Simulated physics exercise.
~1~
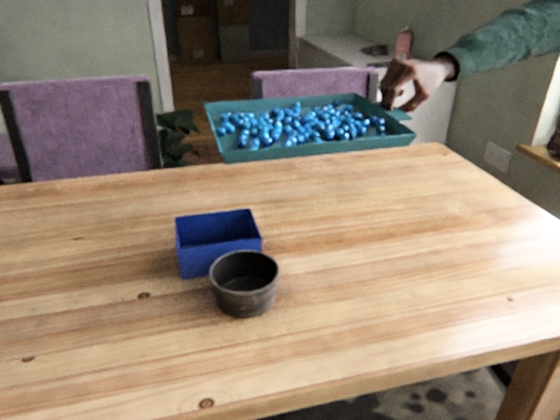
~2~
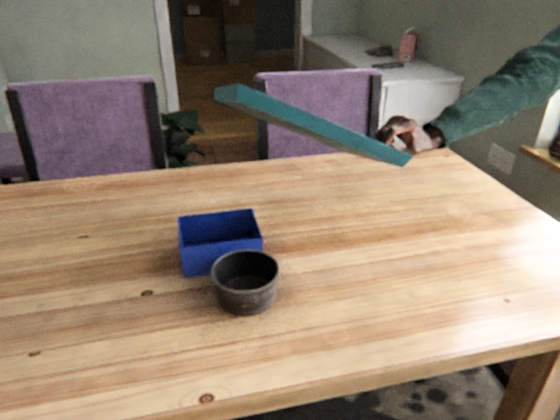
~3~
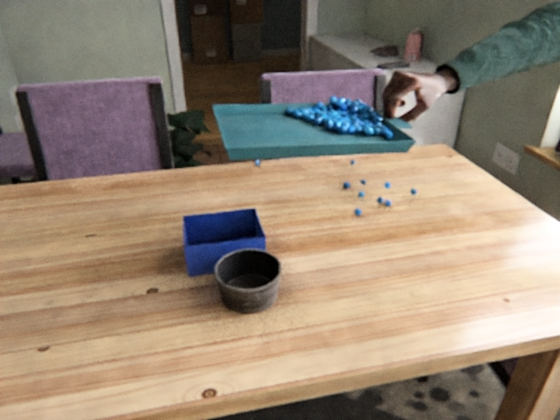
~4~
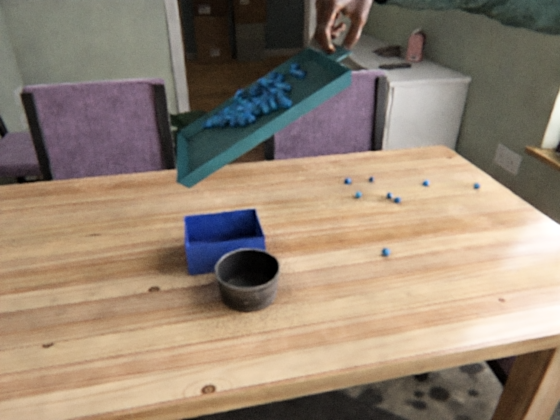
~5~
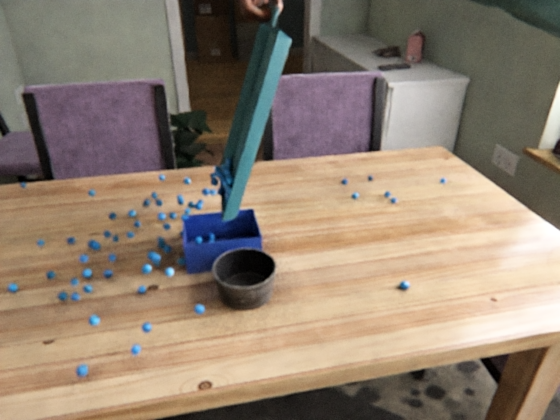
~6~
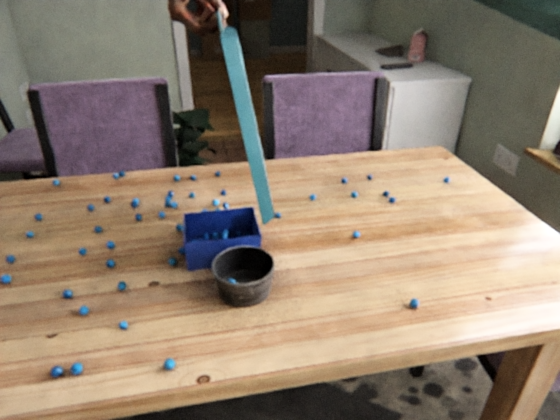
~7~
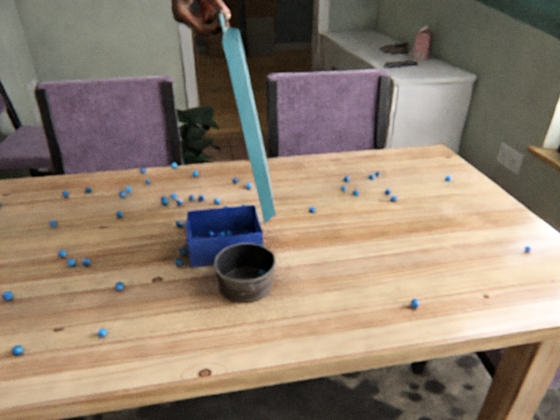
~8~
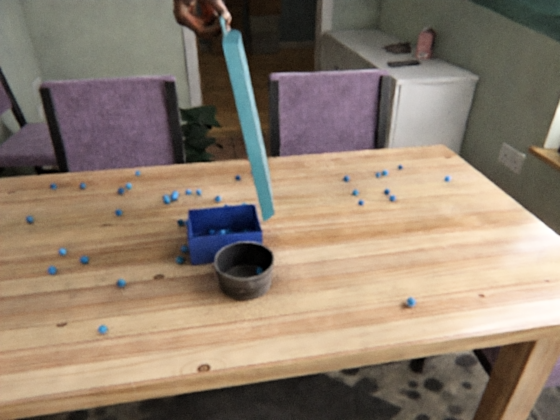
A hand tips a tray of blue balls, scattering most across the table around two containers.
